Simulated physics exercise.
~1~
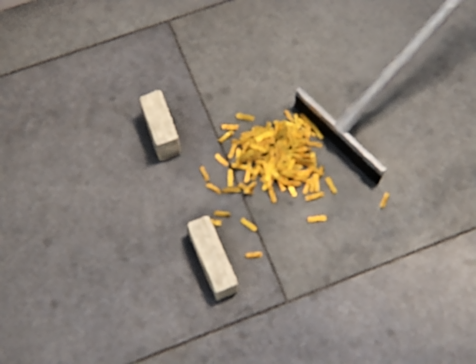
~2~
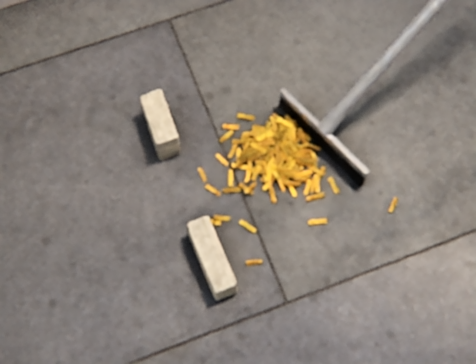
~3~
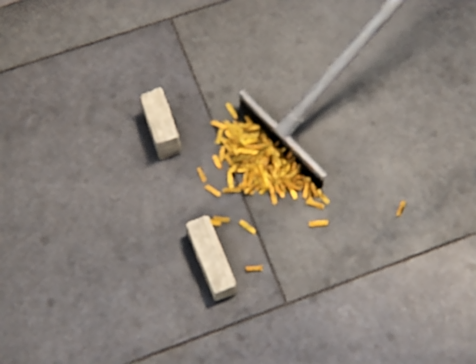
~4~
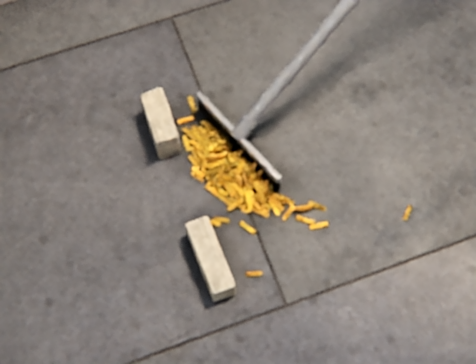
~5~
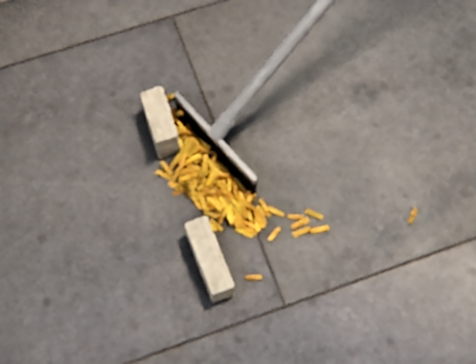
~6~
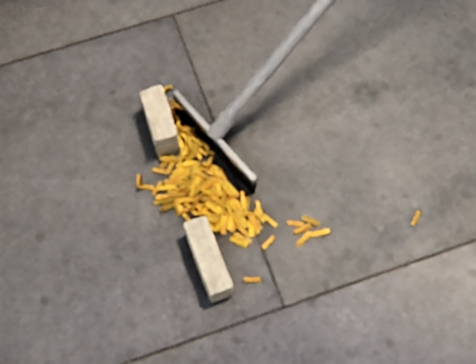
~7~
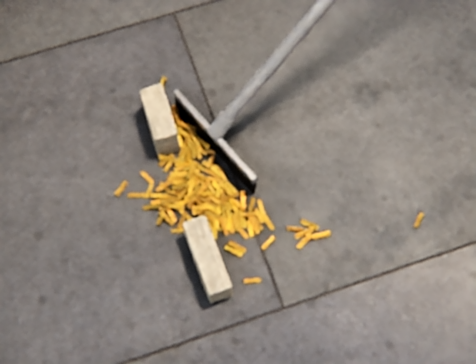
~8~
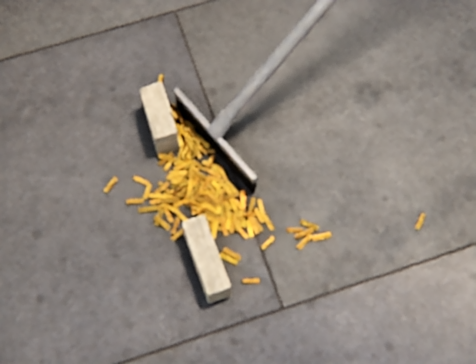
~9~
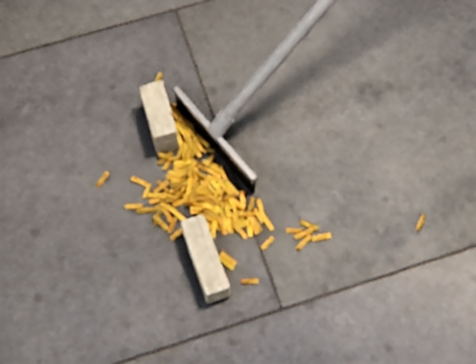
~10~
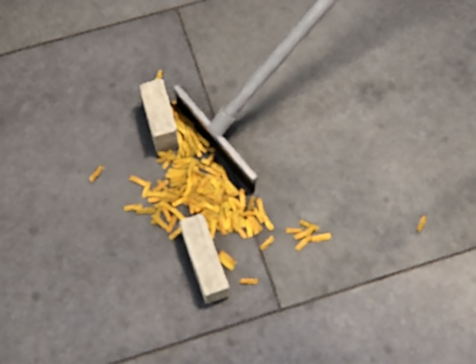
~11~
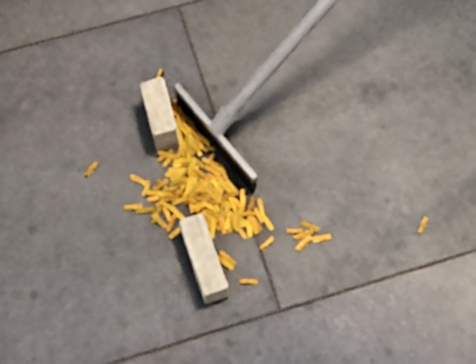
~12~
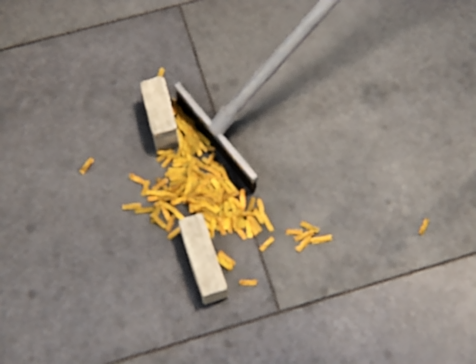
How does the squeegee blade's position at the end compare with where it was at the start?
At the start the blade is over to the right of the pasta heap, well away from the two blocks. By the end it has moved left and rests close beside the upper block.
